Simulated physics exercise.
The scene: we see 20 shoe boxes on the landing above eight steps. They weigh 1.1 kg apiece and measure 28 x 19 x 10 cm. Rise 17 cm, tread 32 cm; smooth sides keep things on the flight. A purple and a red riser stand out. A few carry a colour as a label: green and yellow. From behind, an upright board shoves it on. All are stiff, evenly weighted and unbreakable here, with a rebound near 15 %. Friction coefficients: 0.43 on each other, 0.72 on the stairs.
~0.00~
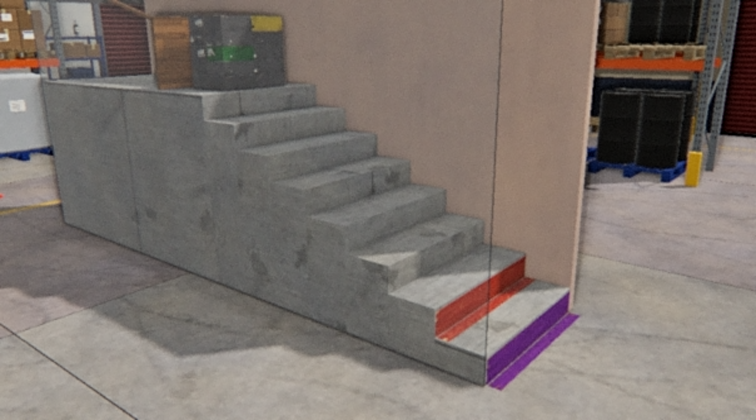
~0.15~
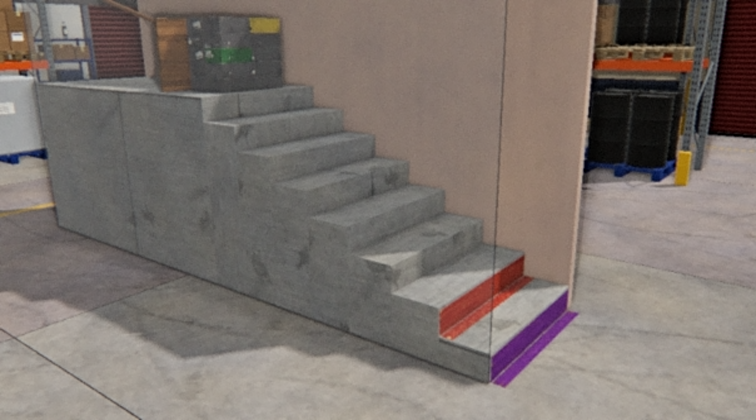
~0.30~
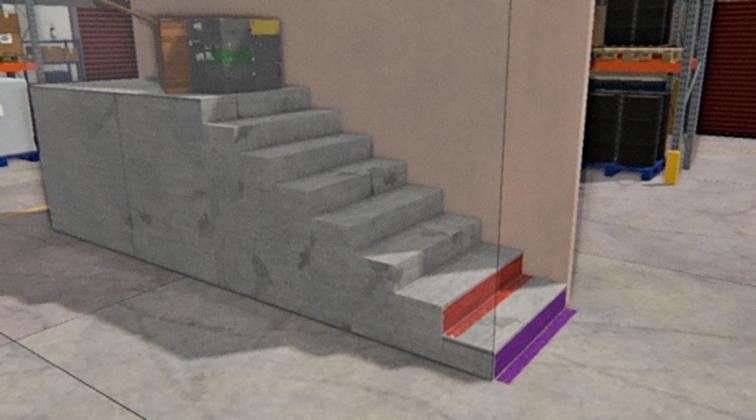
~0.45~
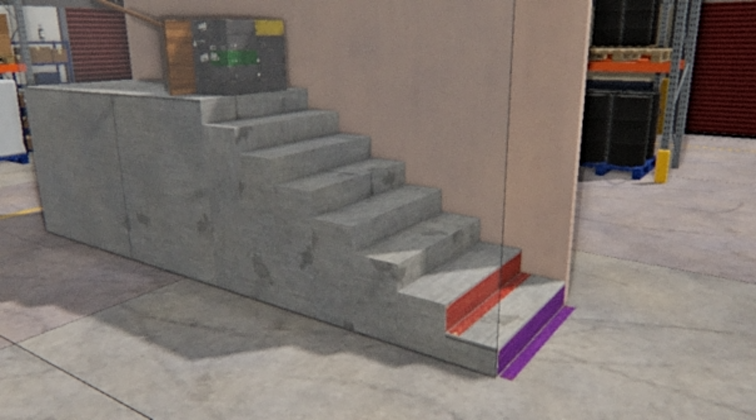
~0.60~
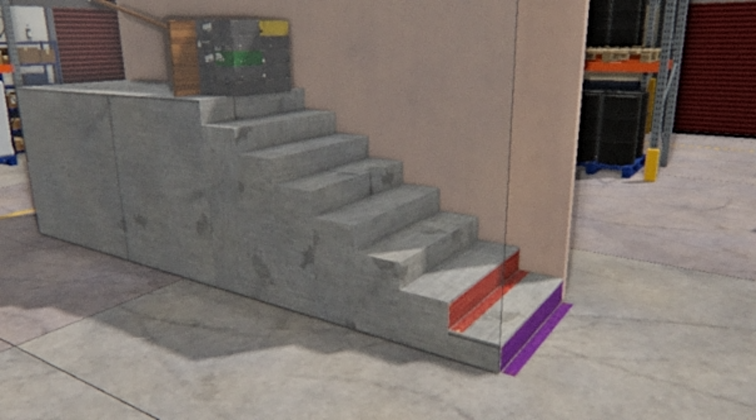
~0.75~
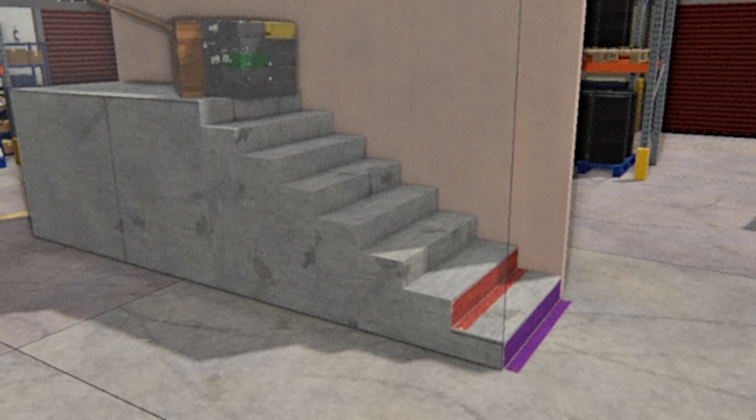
We see a block of dark boxes, some marked green and yellow, on a landing above concrete steps with red and purple risers; a brown board behind slides the block slowly a short way right, toward the top step.
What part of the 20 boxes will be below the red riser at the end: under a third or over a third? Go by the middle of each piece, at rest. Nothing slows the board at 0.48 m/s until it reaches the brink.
It comes to less than a third.
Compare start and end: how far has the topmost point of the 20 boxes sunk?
Roughly 40 cm.
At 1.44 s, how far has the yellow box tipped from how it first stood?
Roughly 120°.
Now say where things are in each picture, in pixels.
In the first picture (places mark the middle of the side facing us; the camera moves round a little), board (153, 32) 57 cm from the edge; purple riser, near end, (503, 381); red riser, near end, (452, 333); green box (239, 54); yellow box (268, 24); nothing disturbed.
In the second picture, board (156, 33) 50 cm from the edge; green box (237, 56).
In the third picture, board (160, 35) 43 cm from the edge; yellow box (266, 27) shifted 26 mm; green box (238, 57) shifted 22 mm; 20 disturbed, none below the red riser.
In the fourth picture, board (165, 36) 36 cm from the edge; yellow box (270, 28) shifted 10 cm; green box (243, 58) shifted 9 cm; 20 disturbed, none below the red riser.
In the fifth picture, board (170, 36) 29 cm from the edge; yellow box (276, 28) shifted 17 cm; green box (249, 58) shifted 17 cm; 20 disturbed, none below the red riser.
In the sixth picture, board (175, 37) 21 cm from the edge; purple riser, near end, (518, 364); red riser, near end, (466, 323); yellow box (283, 31) leaning 5°; green box (256, 61) leaning 3°; steepest lean 5°, the box at (285, 89); 20 disturbed, none below the red riser.
After 0.98 s, none of the 20 boxes below the red riser, 20 disturbed; yellow box leaning 15°, 16 cm lower; green box leaning 14°, 15 cm lower.
After 1.44 s, none of the 20 boxes below the red riser, 20 disturbed; yellow box on its side; green box on its side.
After 2.32 s, 1 of the 20 boxes below the red riser; green box on its side; yellow box on its side.
At rest (5.7 s), 2 of the 20 boxes below the red riser; yellow box upside down; green box on its side. That is 10 per cent. As the last picture would show them, middles, yellow box near (644, 347), green box near (298, 135).
